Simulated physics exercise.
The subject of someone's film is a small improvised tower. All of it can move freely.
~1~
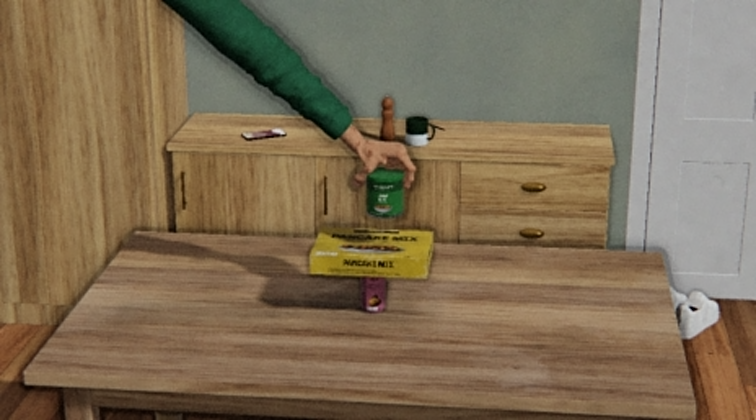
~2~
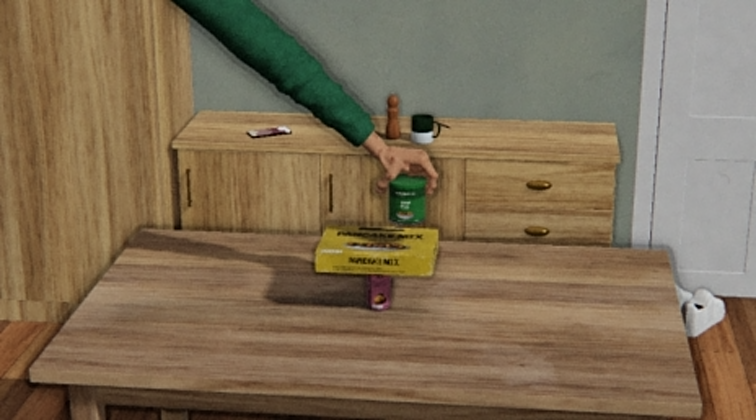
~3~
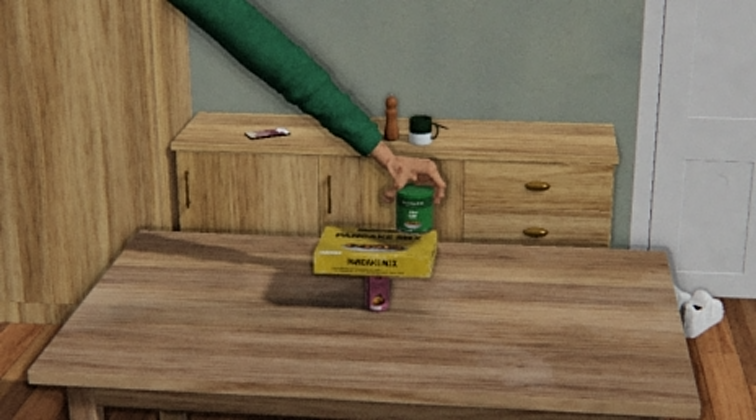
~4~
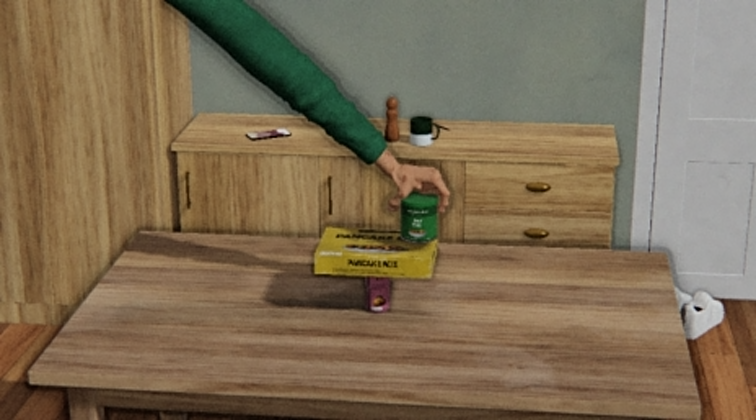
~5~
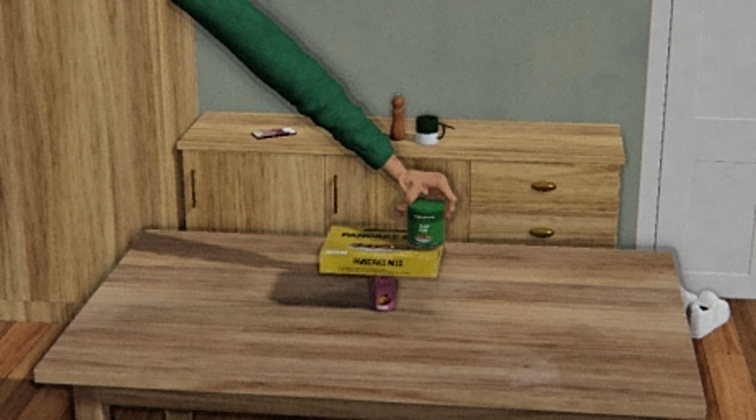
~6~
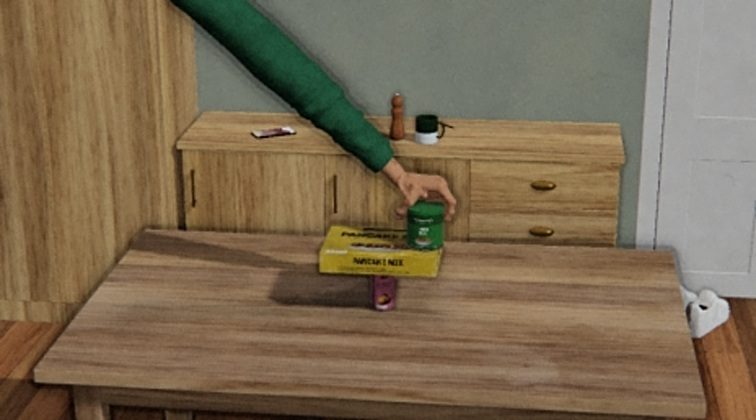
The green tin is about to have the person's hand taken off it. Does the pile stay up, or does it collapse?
It collapses.
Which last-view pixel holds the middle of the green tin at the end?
End spot: Near (492, 304).
Then, 0.50 s later than the last frame, green tin now fallen; yellow packet tilted by 62°.
Then, 0.60 s later than the last frame, yellow packet on its side.
Then, 1.10 s later than the last frame, yellow packet now fallen.
When it is over, fallen, green tin and yellow packet; pink can as before. End places, in pixels of the last picture, green tin near (491, 304). The stack gives way.
